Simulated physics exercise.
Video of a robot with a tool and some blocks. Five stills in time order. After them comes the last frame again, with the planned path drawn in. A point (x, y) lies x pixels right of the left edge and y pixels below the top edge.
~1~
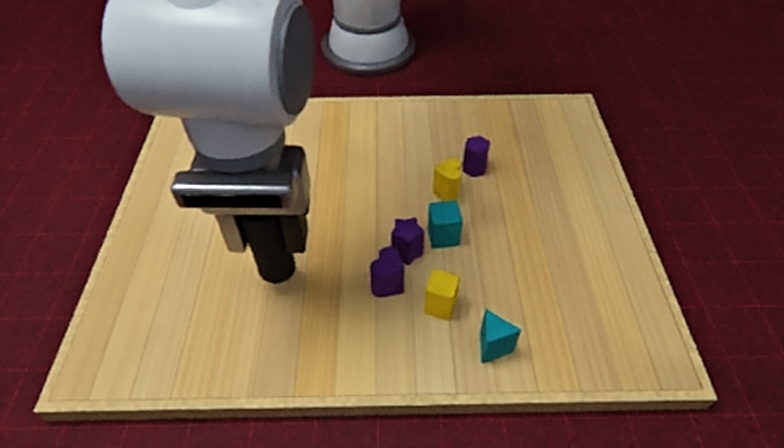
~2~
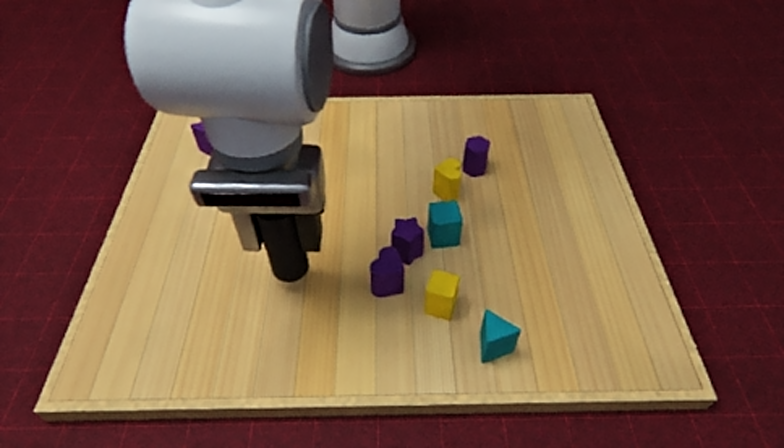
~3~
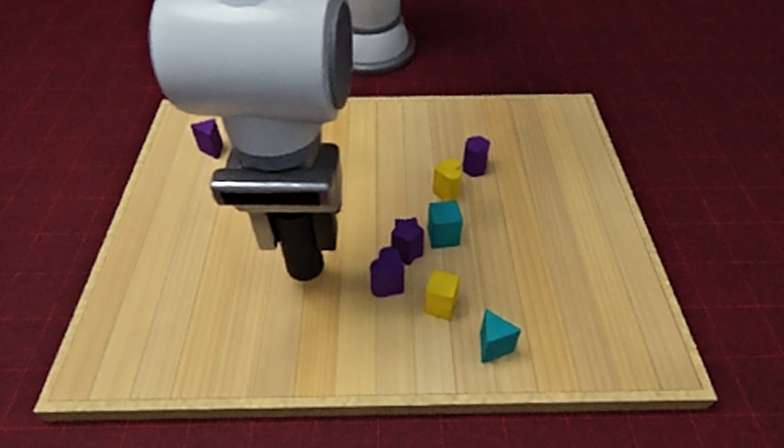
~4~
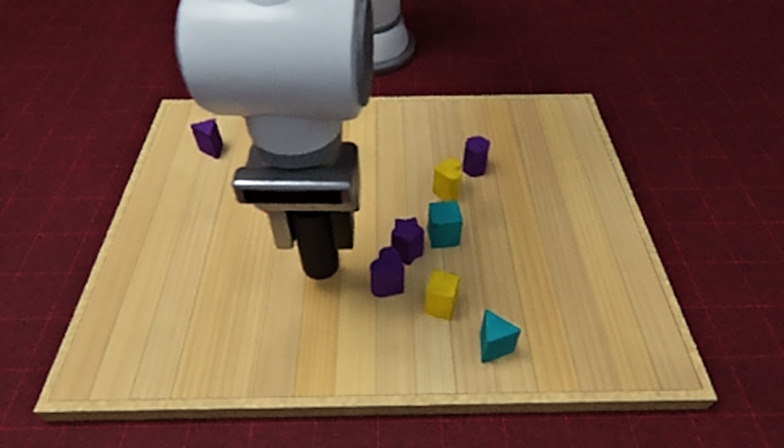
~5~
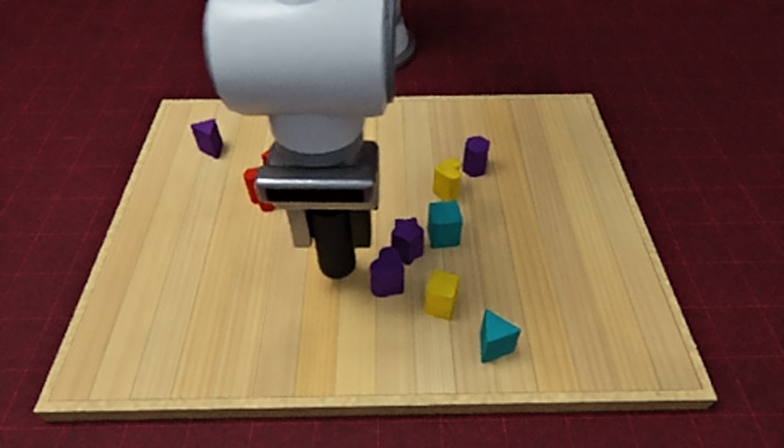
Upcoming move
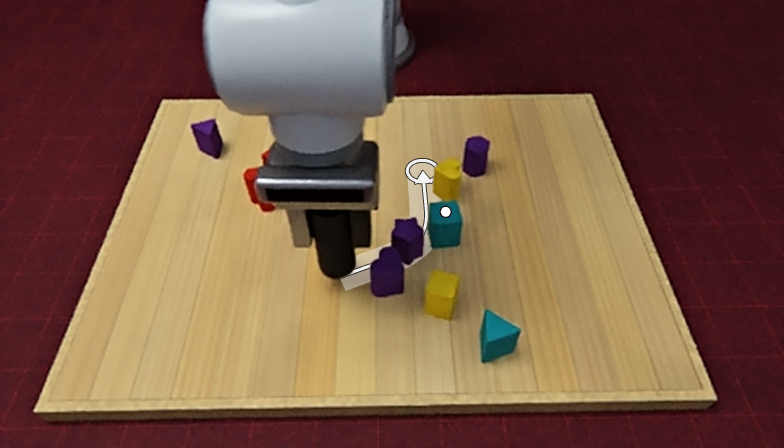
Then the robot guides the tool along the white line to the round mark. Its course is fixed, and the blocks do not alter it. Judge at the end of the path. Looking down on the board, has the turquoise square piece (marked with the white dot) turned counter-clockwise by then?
I believe so.
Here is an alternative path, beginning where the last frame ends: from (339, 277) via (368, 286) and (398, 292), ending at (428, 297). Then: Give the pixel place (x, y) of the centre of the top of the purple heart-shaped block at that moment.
It should be at about (460, 264).
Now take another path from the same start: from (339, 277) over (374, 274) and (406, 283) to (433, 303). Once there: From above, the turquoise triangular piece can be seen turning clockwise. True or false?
Answer: True.
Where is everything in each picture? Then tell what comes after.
Tip of the tool at (277, 268), middles of tops, purple heart-shaped block at (387, 261), purple star block at (407, 228), turquoise square piece at (446, 212), yellow heart-shaped block at (450, 168), in the first frame.
Tool at (291, 267), nothing pushed, in the second frame.
Tool at (305, 266), nothing pushed, in the third frame.
Tool at (321, 265), nothing pushed, in the fourth frame.
Tool at (338, 264), purple heart-shaped block at (387, 261), purple star block at (407, 228), turquoise square piece at (446, 212), yellow heart-shaped block at (450, 168), in the fifth frame.
The line goes from (339, 277) by way of (400, 254) and (426, 213) to (423, 171); the dot is on the turquoise square piece.
The first path, step by step. One third of the way, tool at (400, 241); purple heart-shaped block at (397, 259), turned 45° clockwise; purple star block at (433, 220); turquoise square piece at (458, 208).
Two thirds of the way, tool at (427, 200); purple heart-shaped block at (397, 259), turned 45° clockwise; purple star block at (457, 204), turned 80° clockwise; turquoise square piece at (487, 202), turned 20° anticlockwise.
At the end, tool at (423, 157); purple heart-shaped block at (397, 259), turned 45° clockwise; purple star block at (457, 204), turned 80° clockwise; turquoise square piece at (487, 202), turned 20° anticlockwise; yellow heart-shaped block at (454, 157), turned 60° clockwise.
